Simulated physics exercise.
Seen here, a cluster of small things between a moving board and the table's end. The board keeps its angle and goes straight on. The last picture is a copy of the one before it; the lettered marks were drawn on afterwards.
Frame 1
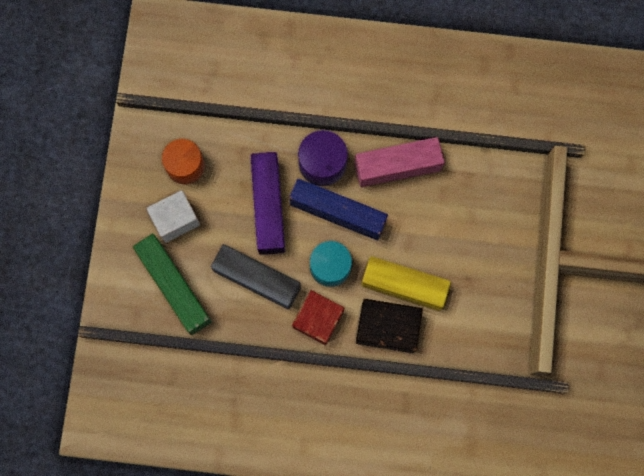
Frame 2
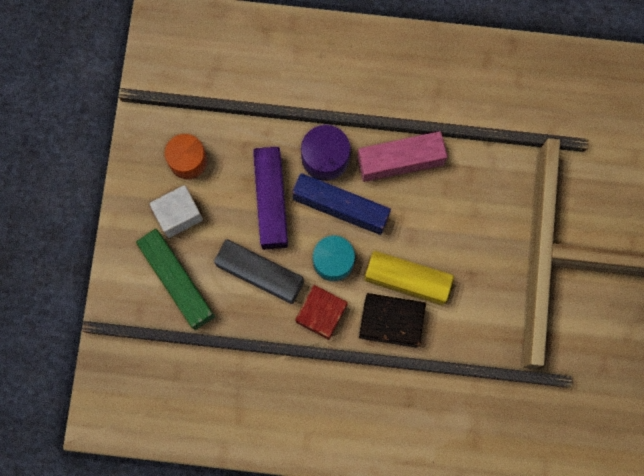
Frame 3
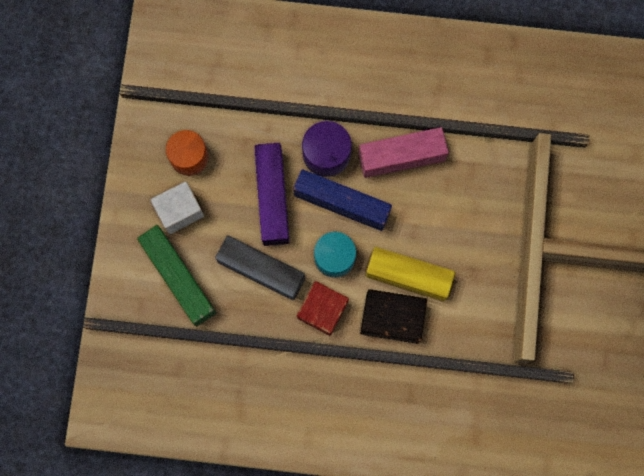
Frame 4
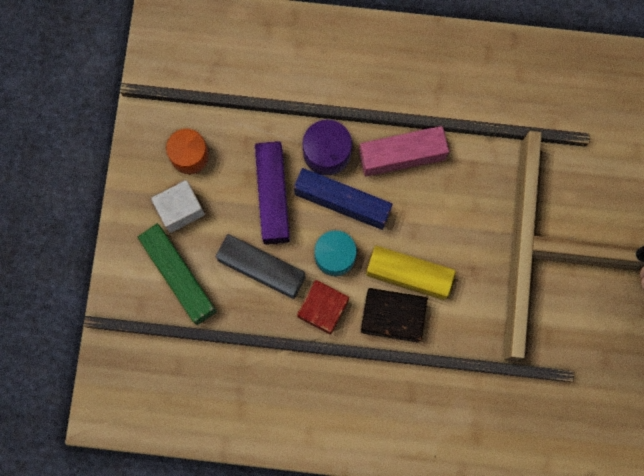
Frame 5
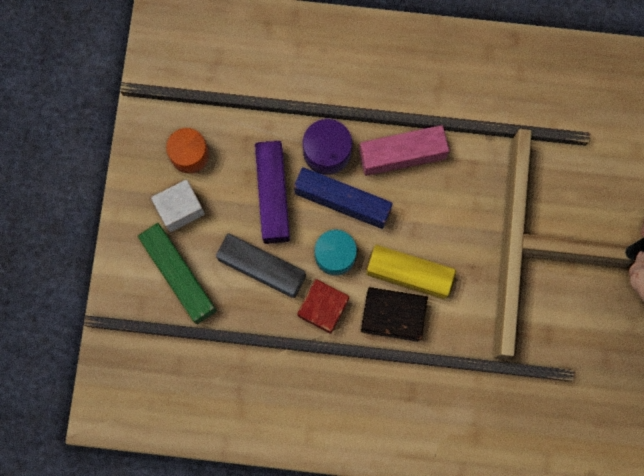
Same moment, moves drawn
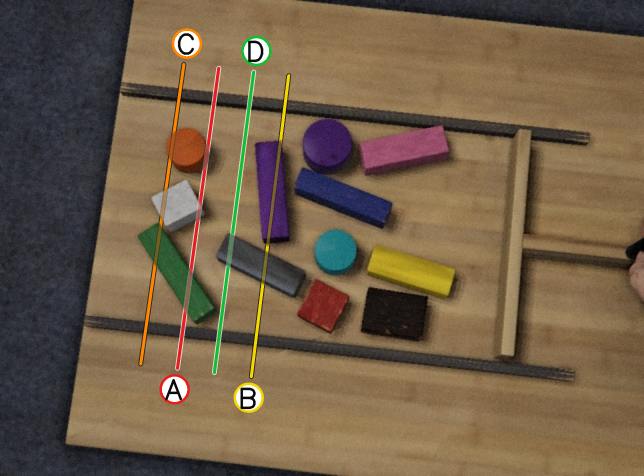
At the start, a wooden board on a handle stands between two dark rails, to the right of a scattered cluster of coloured blocks and round pieces. The board slides steadily left, narrowing the gap without touching them, and a hand comes into view at the right, gripping the handle's end.
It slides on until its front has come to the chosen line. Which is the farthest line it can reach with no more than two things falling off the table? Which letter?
D is the last line within the limit.
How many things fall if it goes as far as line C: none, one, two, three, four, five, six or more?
Six or more.
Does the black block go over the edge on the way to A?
No.
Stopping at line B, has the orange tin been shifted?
Yes.
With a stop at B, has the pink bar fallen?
No.
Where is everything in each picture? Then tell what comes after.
Turquoise tin (331, 264); green bar (173, 284); pink bar (399, 162), in the first frame.
Board (546, 250); yellow stick (409, 278), in the second frame.
Board (538, 244); purple tin (327, 149), in the third frame.
Board (527, 242); white block (179, 207), in the fourth frame.
Board (517, 240); blue bar (343, 199); red block (323, 306); orange tin (188, 151), in the fifth frame.
On the marked copy, A at (199, 214); B at (271, 222); C at (163, 210); D at (235, 218).
Following D. Soon after the start, board (415, 229); pink bar (371, 143); red block (315, 308).
Later, board (315, 218); orange tin (147, 155); white block (163, 192).
In the end, board (237, 209); orange tin over the edge; white block over the edge; two fallen.
As for the rest, A drops four; B is within the limit but short; C drops seven.
